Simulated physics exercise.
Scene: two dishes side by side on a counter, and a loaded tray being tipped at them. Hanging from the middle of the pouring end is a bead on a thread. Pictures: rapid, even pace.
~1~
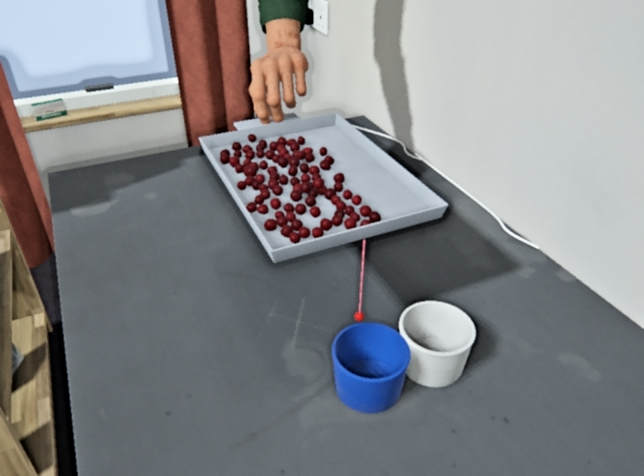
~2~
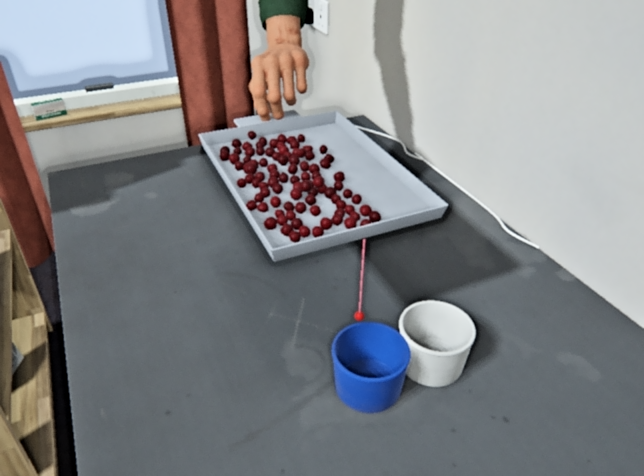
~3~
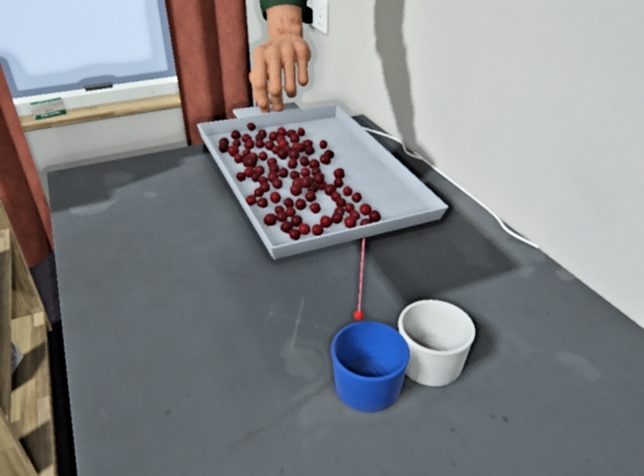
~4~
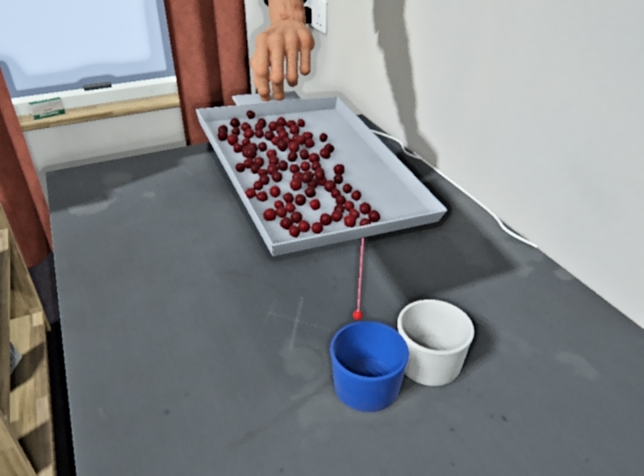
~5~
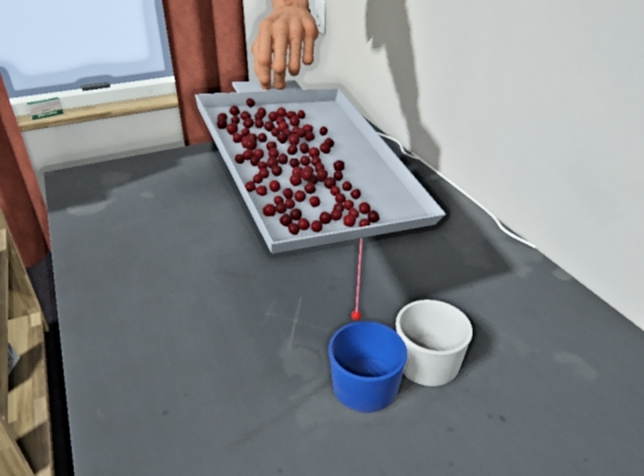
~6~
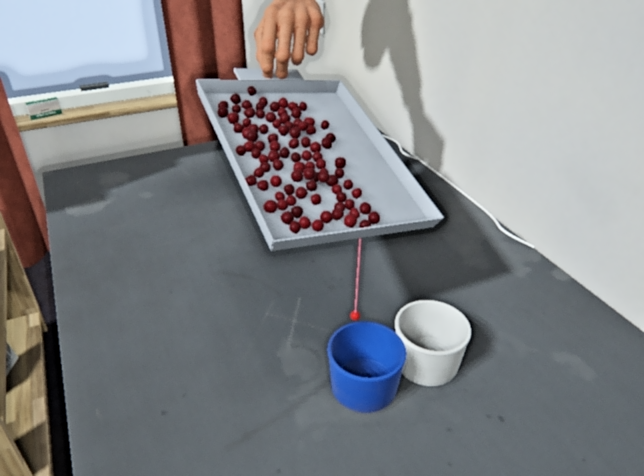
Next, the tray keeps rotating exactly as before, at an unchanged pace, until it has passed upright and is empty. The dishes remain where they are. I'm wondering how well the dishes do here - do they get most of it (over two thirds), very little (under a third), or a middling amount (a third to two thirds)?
They get a middling amount, a third to two thirds.
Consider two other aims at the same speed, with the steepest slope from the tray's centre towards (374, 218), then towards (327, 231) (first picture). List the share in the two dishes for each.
For the first aim it is 60 in a hundred, for the second 20 in a hundred.
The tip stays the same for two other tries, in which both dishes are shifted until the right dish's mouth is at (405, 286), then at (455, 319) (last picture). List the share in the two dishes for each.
40 %, then 40 %.
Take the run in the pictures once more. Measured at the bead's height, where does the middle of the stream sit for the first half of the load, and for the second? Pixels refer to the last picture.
Close to (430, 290), then close to (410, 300).
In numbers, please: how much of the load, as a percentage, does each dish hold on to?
Roughly 10 in a hundred for the left dish, roughly 40 in a hundred for the right dish.
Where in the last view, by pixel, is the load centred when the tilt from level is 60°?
In the last view, the load is centred near (388, 193).
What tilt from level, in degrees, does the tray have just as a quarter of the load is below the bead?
My estimate is some 100 degrees.
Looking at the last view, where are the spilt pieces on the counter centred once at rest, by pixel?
(430, 319), about.
Soon, tray tipped steeply; nearly all on the tray; a stray few in the air.
A while on, tray tipped right over; most on the tray; a small part in the right dish; a small part outside both; a small part in the air.
Towards the end, tray tipped past a quarter turn; a small part in the left dish; about a third in the right dish; about half outside both.
Finally, tray tipped past a quarter turn; a small part in the left dish; about a third in the right dish; about half outside both.
